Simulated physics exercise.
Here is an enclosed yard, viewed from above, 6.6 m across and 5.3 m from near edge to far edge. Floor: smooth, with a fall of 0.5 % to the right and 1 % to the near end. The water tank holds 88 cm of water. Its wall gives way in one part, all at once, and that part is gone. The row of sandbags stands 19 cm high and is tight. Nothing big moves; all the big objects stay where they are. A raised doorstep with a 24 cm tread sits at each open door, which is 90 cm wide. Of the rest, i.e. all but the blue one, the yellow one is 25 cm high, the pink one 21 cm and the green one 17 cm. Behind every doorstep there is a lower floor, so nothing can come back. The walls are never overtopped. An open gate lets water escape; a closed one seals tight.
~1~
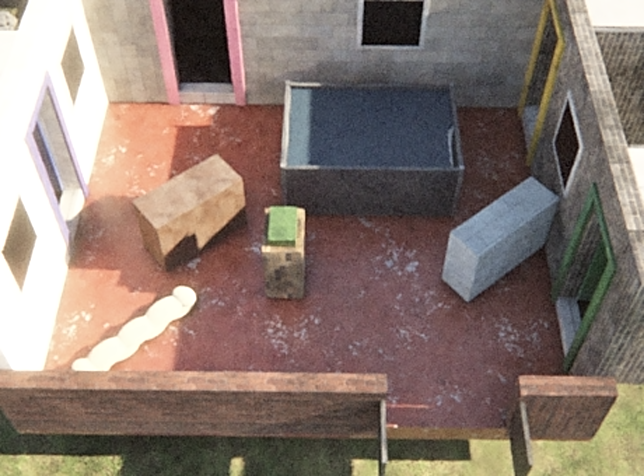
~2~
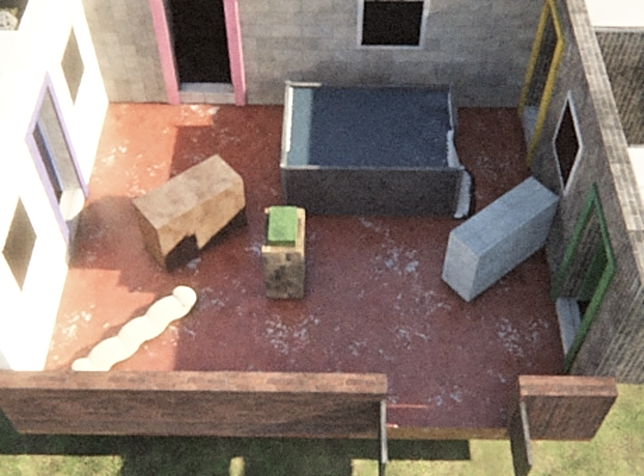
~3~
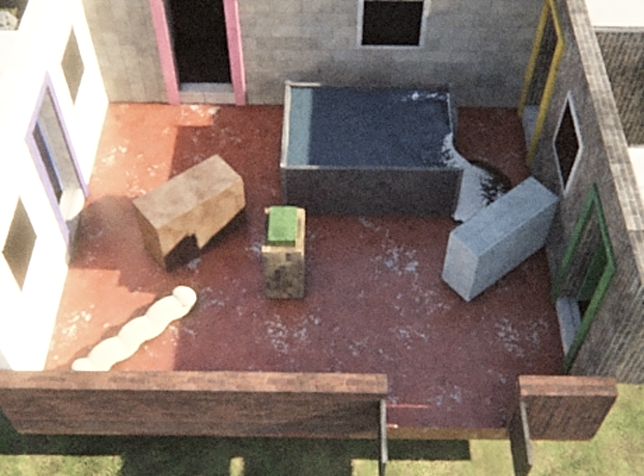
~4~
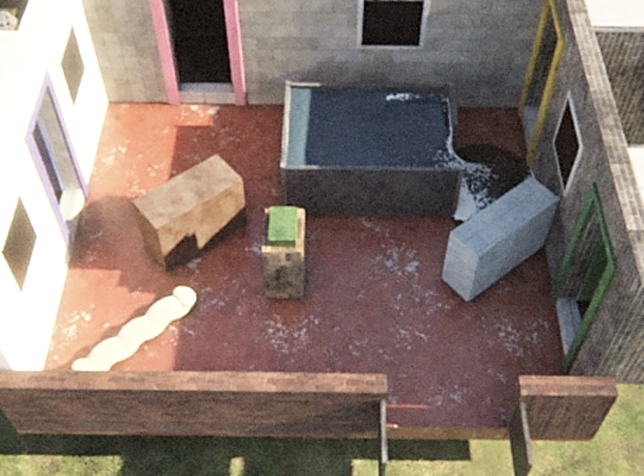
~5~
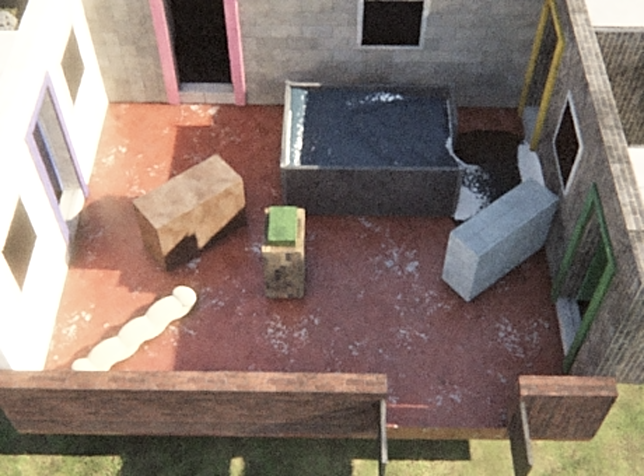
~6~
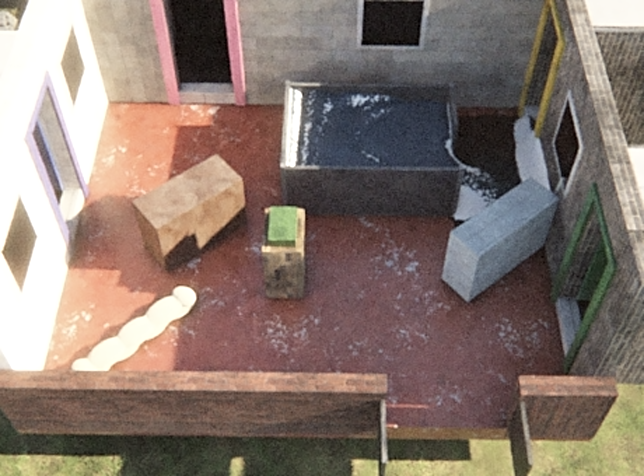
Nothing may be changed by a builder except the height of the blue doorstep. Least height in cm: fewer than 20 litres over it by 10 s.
Approx. 6.5 cm.
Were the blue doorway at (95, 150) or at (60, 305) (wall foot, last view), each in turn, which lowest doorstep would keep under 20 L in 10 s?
Roughly 18 cm, then roughly 15 cm.
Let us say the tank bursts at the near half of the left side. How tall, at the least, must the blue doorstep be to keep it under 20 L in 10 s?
Close to 16 cm at the least.
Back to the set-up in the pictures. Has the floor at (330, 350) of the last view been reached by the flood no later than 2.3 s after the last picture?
At that moment it's submerged.
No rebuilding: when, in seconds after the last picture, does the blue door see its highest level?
The level tops out around 4.5 s.
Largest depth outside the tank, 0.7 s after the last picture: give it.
Around 65 centimetres.
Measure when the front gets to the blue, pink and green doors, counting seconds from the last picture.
Blue at 3.2 s, pink at 2.0 s and green at 8.0 s.
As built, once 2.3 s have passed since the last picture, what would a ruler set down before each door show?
In cm: Blue 0, yellow 31, pink 10, green 0.
Then, 0.7 s after the last picture water covers 15 % of the floor, deepest (65 cm) near (530, 206); it has not reached the blue door.
Then, 2.3 s after the last picture water covers 45 % of the floor, deepest (44 cm) near (515, 118); it has not reached the blue door.
Then, 9.3 s after the last picture water covers 90 % of the floor, deepest (20 cm) near (155, 305); 10 cm at the blue door, 0 litres in over its 22 cm doorstep.
At the blue door as built, the water peaked near 11 cm, 4.7 s after the last picture.
With a doorstep of 6 cm, 26 litres would have come in within the 10 s; with 8 cm, 10 litres. So under 20 litres takes about 6.5 cm.
